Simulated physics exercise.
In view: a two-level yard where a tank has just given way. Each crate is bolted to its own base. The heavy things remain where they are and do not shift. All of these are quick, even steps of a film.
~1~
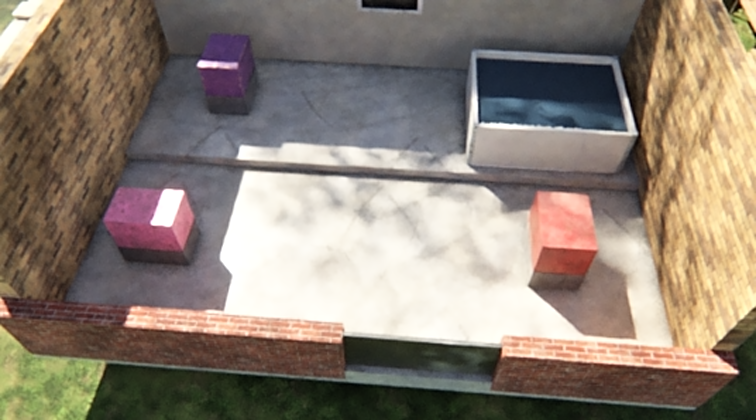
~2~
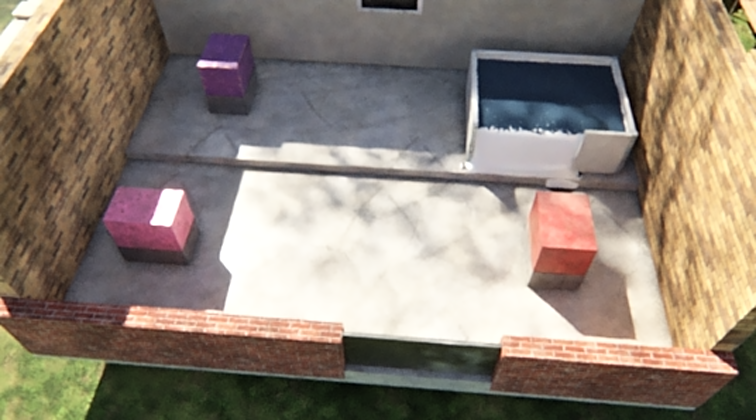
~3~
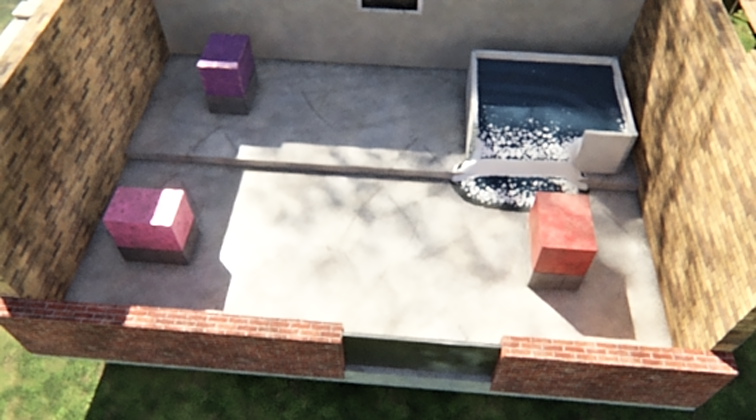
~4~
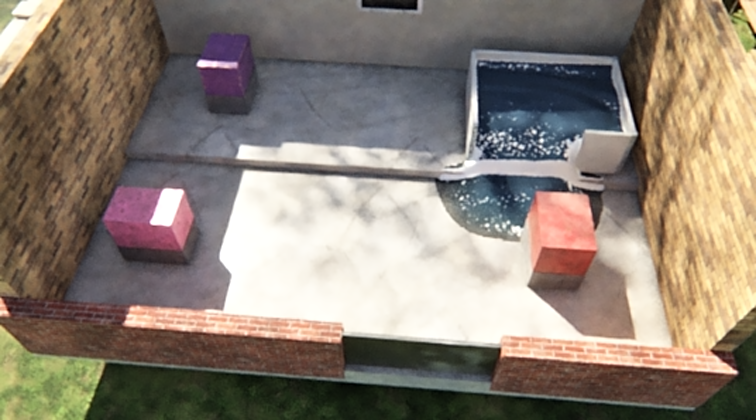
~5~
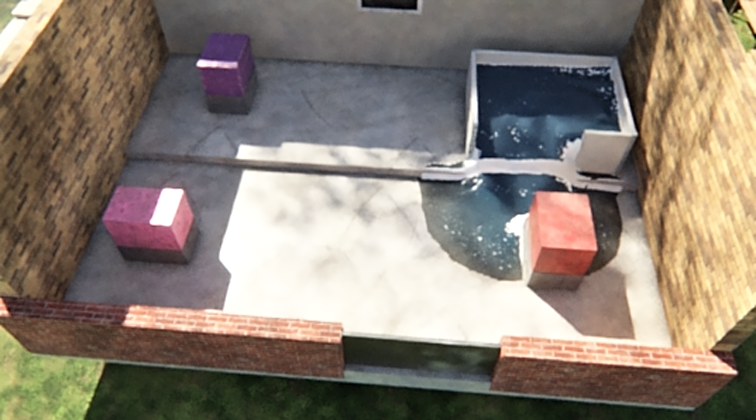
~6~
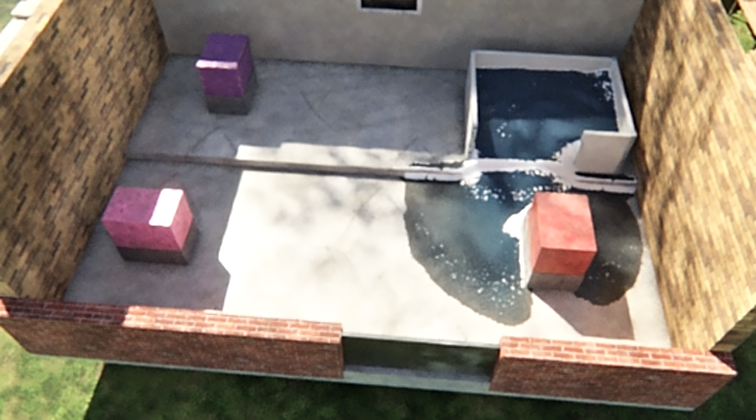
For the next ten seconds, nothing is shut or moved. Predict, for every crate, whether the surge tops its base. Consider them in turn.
Pink crate: Untouched, red crate: Touched, purple crate: Untouched.
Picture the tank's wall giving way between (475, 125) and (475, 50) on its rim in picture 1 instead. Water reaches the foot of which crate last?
The one in red.
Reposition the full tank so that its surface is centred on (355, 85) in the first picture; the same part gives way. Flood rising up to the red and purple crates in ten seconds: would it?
Result - red crate stays clear, purple crate stays clear.
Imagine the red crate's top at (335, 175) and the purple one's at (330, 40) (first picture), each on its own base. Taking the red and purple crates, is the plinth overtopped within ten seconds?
As I read it, the red crate stays clear and the purple crate stays clear.
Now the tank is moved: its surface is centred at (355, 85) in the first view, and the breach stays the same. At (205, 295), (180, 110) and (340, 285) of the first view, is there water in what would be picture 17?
First drenched; next unwetted; last drenched.
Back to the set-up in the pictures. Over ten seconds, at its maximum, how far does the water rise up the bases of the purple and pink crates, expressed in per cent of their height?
Roughly 0 and 60 per cent respectively.
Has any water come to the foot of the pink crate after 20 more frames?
One by one: At pink yes.
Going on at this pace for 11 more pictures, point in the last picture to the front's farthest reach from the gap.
My pick would be pixel (153, 336).
A moment on, water covers 25 % of the floor; the pink crate not reached, the red crate water round its plinth, the purple crate not reached.
Next, water covers 40 % of the floor; the pink crate not reached, the red crate water round its plinth, the purple crate not reached.
Then, water covers 50 % of the floor; the pink crate water round its plinth, the red crate water round its plinth, the purple crate not reached.
Later, water covers 65 % of the floor; the pink crate water round its plinth, the red crate water round its plinth, the purple crate not reached.
In the end, water covers 60 % of the floor; the pink crate stayed above the water, the red crate was topped, the purple crate stayed above the water.
